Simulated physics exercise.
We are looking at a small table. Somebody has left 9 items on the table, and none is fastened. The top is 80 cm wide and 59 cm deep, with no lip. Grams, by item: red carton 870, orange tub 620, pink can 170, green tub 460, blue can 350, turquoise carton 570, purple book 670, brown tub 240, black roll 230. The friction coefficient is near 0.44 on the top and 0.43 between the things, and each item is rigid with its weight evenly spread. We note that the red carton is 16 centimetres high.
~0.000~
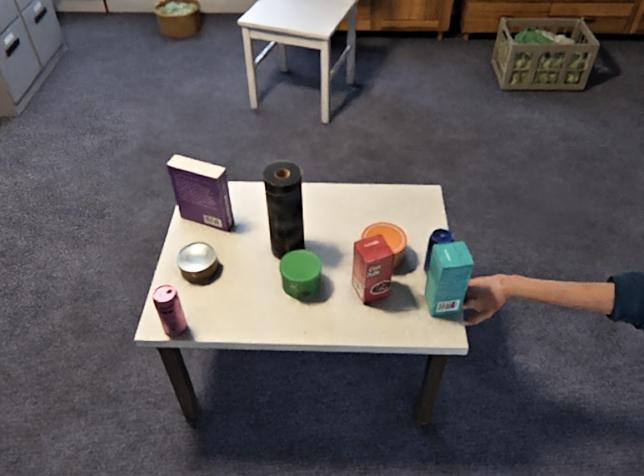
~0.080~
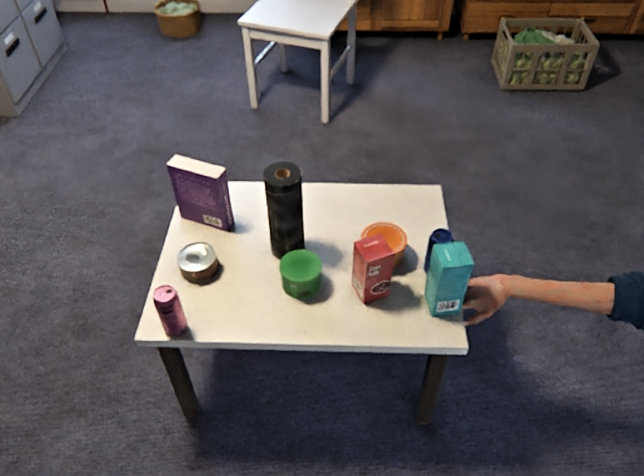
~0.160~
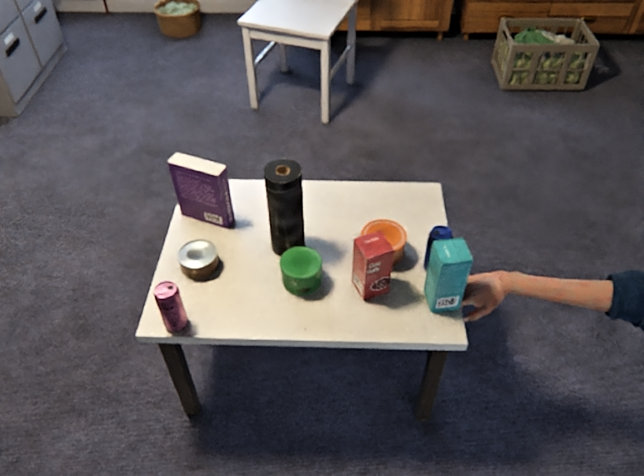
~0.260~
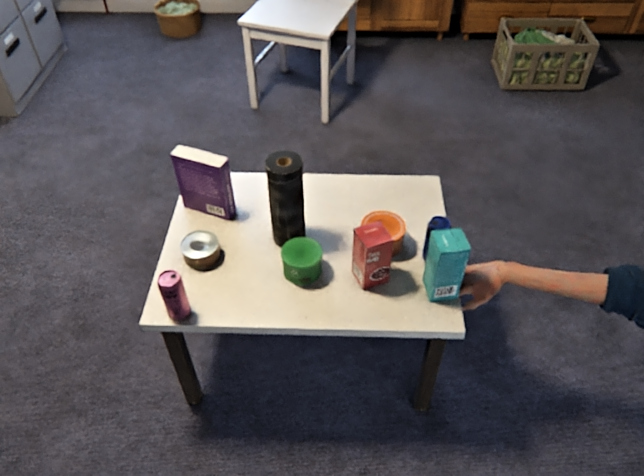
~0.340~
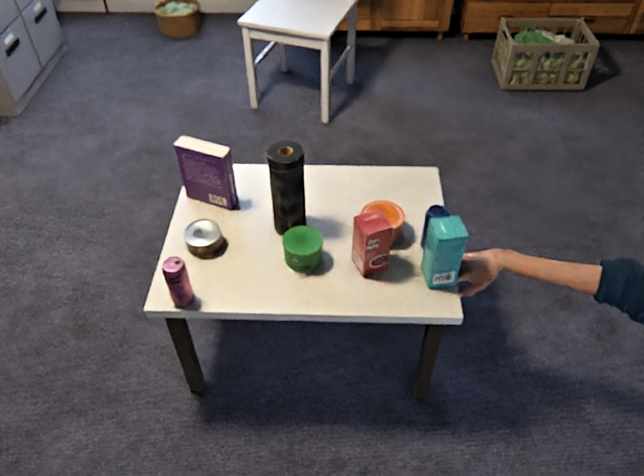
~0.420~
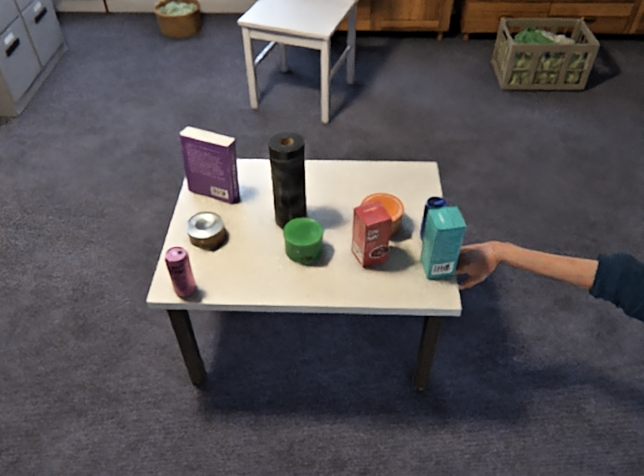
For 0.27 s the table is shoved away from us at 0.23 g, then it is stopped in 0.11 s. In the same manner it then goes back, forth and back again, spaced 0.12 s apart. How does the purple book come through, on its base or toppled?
Wow, that one comes down.
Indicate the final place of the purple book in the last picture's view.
End position: Roughly (230, 185).
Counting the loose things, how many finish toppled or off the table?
It adds up to 4.
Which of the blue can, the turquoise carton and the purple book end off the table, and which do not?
The blue can is still on the table; the turquoise carton finishes off the table; the purple book ends on the table.
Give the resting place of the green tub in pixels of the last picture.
Near (301, 275).
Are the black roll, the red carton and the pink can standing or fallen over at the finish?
Final state - black roll: Goes over; red carton: Remains on its base; pink can: Goes over.
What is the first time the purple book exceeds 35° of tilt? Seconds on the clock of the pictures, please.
0.6 s or so.
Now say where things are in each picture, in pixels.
Purple book (202, 194); red carton (372, 270), in the first frame.
Pink can (170, 311); green tub (301, 275), in the second frame.
Table shifted 1 cm; turquoise carton (447, 276), in the third frame.
Table shifted 5 cm; brown tub (201, 250); black roll (287, 202), in the fourth frame.
Table shifted 9 cm; red carton (371, 244), in the fifth frame.
Table shifted 11 cm; purple book (211, 166) tilted 6°; pink can (181, 272), in the sixth frame.
By 1.22 s, table shifted 3 cm; pink can now off the table; purple book on its side near (231, 178); black roll tilted 69°.
By 1.92 s, purple book on its side near (230, 184); black roll on its side; blue can tilted 6°.
When it is over (3.2 s), off the table and tipped over, pink can and turquoise carton; lying over on the table, purple book and black roll; the other 5 within 5 cm of the start. In the last view, purple book near (230, 185).
